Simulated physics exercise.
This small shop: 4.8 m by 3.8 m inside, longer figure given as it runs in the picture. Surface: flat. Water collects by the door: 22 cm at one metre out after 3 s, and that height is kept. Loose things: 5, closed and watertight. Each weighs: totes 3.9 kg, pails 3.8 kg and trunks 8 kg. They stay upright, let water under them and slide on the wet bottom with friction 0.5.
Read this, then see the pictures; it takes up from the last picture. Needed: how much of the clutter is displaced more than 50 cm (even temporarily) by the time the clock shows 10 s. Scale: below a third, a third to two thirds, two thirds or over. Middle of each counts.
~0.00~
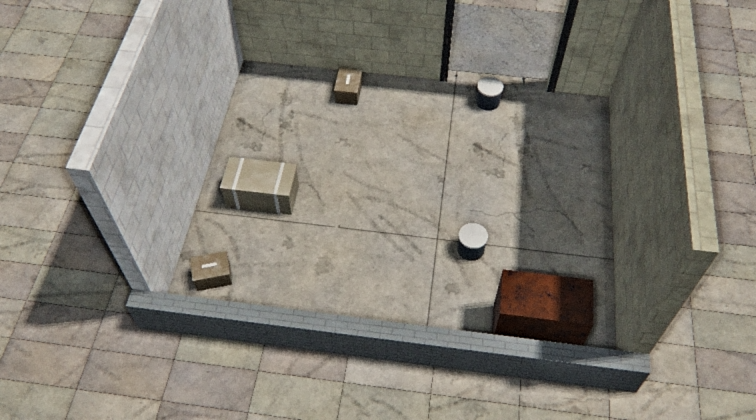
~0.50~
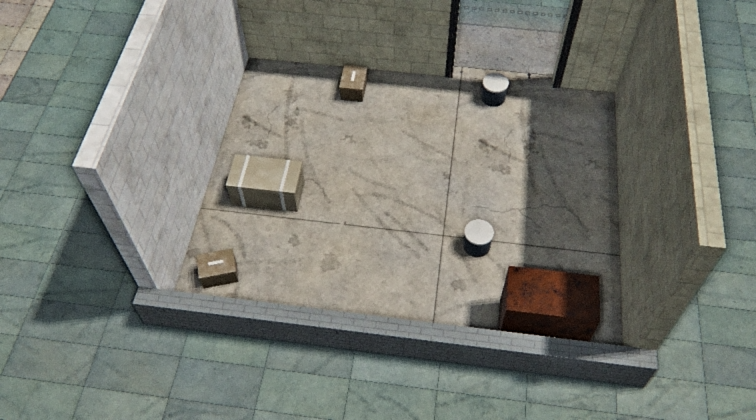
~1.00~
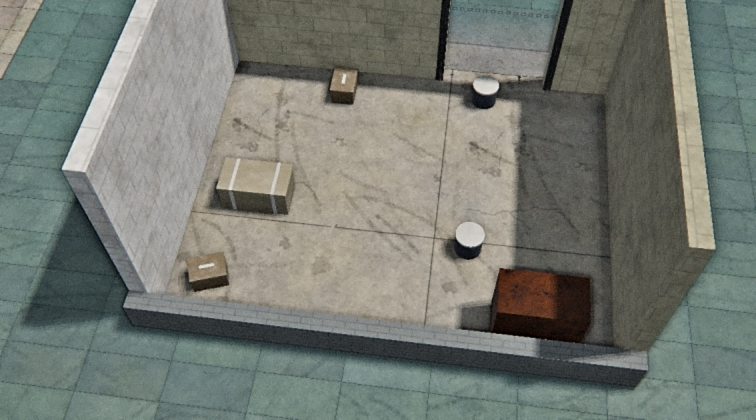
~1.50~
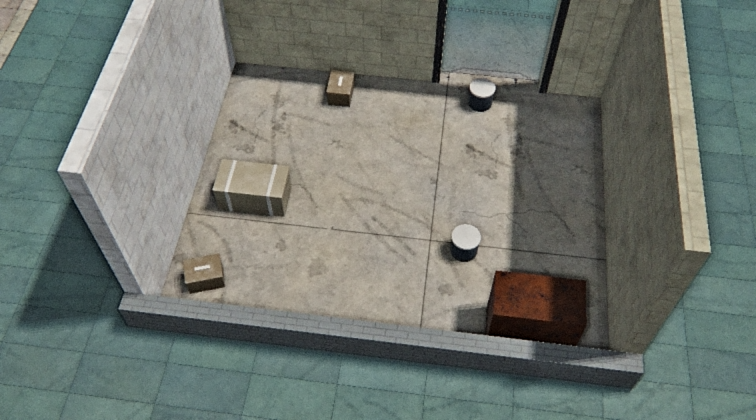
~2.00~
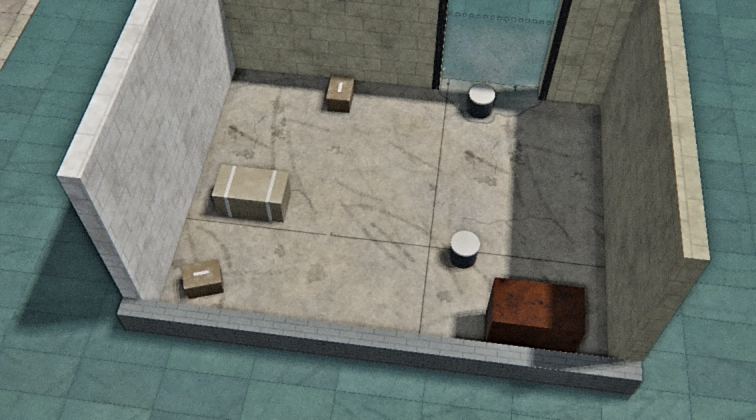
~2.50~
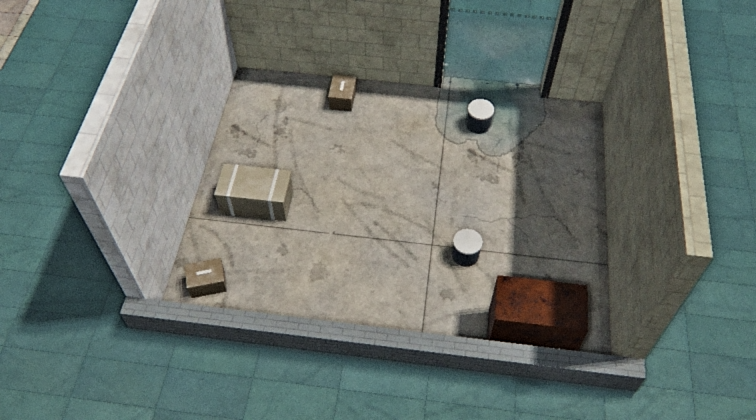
On that scale, two thirds or over.
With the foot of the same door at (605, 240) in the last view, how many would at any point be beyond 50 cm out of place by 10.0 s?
In that case the number is 4.
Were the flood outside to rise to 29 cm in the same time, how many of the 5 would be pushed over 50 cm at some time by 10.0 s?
So the tally would be 5.
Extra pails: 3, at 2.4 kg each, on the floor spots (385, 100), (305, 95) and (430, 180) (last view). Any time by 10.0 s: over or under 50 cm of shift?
One by one, in that order: Below it, below it, above it.
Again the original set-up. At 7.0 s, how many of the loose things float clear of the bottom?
Just then, the number is 3.
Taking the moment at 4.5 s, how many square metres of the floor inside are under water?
Around 10.0 m2 of it.
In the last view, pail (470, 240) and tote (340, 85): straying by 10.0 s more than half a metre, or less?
Bigger; smaller.
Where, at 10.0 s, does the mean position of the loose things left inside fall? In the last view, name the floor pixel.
It works out to somewhere near (273, 135) on the floor.
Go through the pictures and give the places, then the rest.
In the first picture, a pail at (490, 86) rests on the ground; a tote at (348, 80), on the bottom; 0.0 m2 under water; 0 of 5 have shifted.
In the second picture, a pail at (496, 82), on the bottom; a tote at (353, 77) rests on the ground; 0.0 m2 under water; 0 of 5 have shifted.
In the third picture, a pail at (486, 85) rests on the ground; a tote at (344, 80), on the bottom; 0.0 m2 under water; 0 of 5 have shifted.
In the fourth picture, a pail at (483, 87) rests on the ground; a tote at (340, 82), on the bottom; 0.0 m2 under water; 0 of 5 have shifted.
In the fifth picture, a pail at (482, 94) rests on the ground; a tote at (340, 88), on the bottom; 0.2 m2 under water; 0 of 5 have shifted.
In the sixth picture, a pail at (481, 109) rests on the ground, 29 cm from its start; a tote at (342, 86), on the bottom; water covers 1.0 m2; 1 of 5 have shifted.
After 3.5 s 1 of 5 are over 50 cm from their spots; 0 afloat.
After 4.5 s 1 of 5 are over 50 cm from their spots; 0 afloat.
After 7.0 s 2 of 5 are over 50 cm from their spots; 3 afloat.
After 10.0 s 4 of 5 are over 50 cm from their spots, and 4 have been at some point; 4 afloat.
